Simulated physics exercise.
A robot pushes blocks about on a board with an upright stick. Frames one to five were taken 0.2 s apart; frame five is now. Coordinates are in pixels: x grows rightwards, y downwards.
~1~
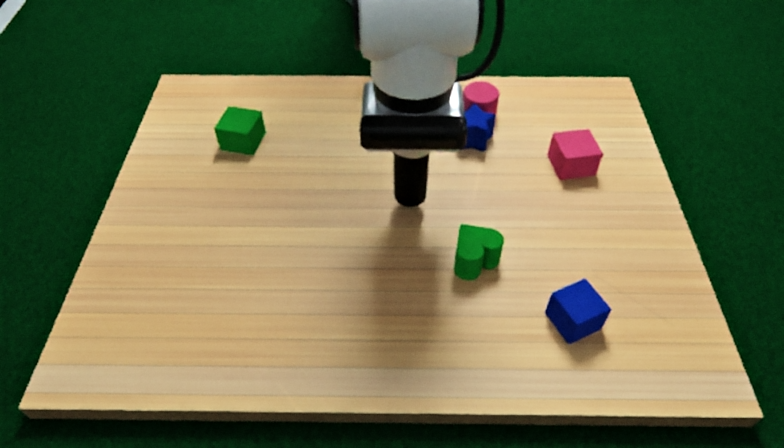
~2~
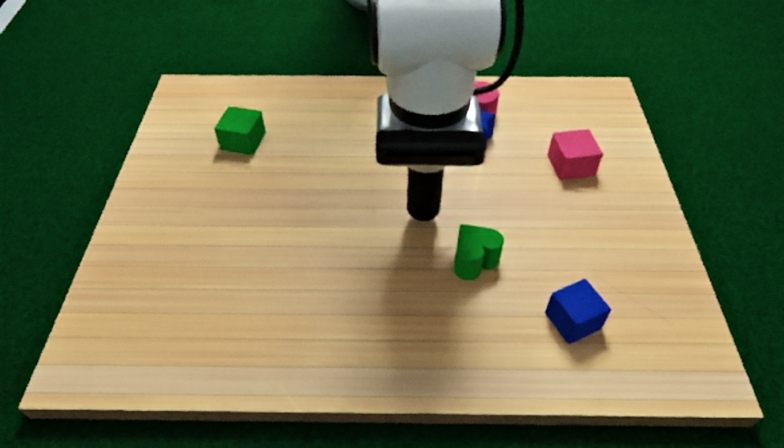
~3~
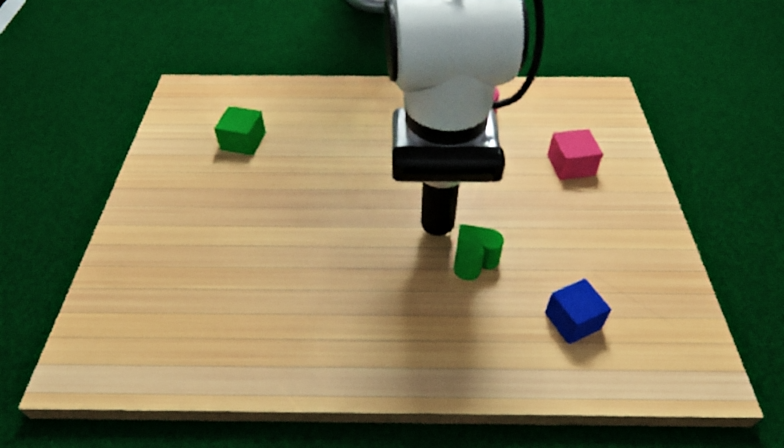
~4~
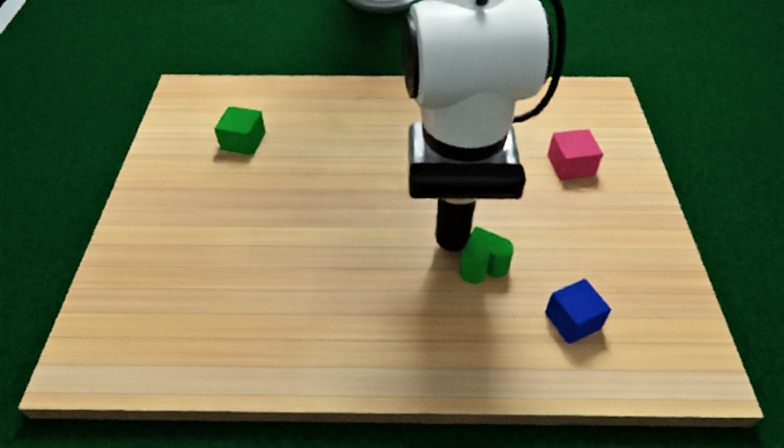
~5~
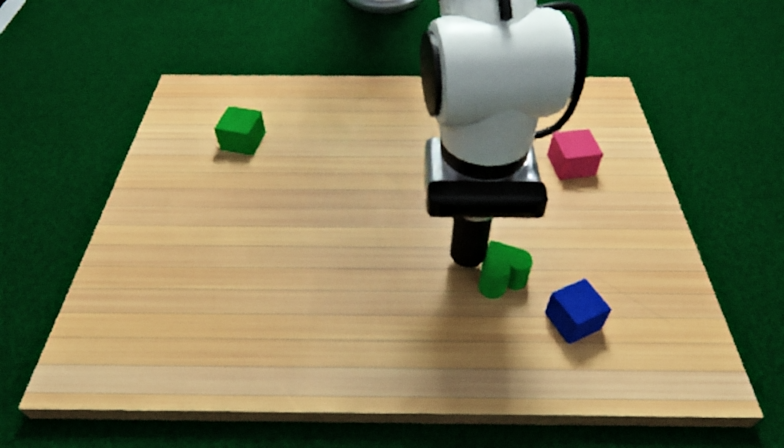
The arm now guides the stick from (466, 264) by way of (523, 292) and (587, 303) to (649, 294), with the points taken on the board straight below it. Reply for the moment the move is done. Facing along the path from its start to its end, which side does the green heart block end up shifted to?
It is pushed towards the right-hand side.
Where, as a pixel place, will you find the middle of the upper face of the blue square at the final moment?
My estimate: (655, 351).
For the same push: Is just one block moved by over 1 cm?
No.
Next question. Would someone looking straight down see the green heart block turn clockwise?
I expect so.
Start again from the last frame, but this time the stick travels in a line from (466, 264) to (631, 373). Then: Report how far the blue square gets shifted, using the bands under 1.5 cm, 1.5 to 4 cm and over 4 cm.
That block covers upwards of 4 cm.
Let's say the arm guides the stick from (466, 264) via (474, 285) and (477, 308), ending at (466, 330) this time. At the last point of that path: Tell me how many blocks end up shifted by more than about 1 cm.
That's one.
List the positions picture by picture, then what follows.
The first frame shows lower end of the stick at (410, 196), tops of blocks, green heart block at (477, 240), blue square at (582, 300).
The second frame shows stick at (424, 210), blocks as before.
The third frame shows stick at (438, 224), blocks as before.
The fourth frame shows stick at (452, 239), green heart block at (486, 245).
The fifth frame shows stick at (468, 255), green heart block at (505, 259), blue square at (582, 300).
What follows on the original path. One third of the way, stick at (525, 282); green heart block at (566, 289); blue square at (608, 316).
Two thirds of the way, stick at (592, 294); green heart block at (633, 307), turned 30° clockwise; blue square at (651, 347), turned 45° clockwise.
At the end, stick at (654, 285); green heart block at (658, 313), turned 55° clockwise; blue square at (655, 351), turned 55° clockwise.
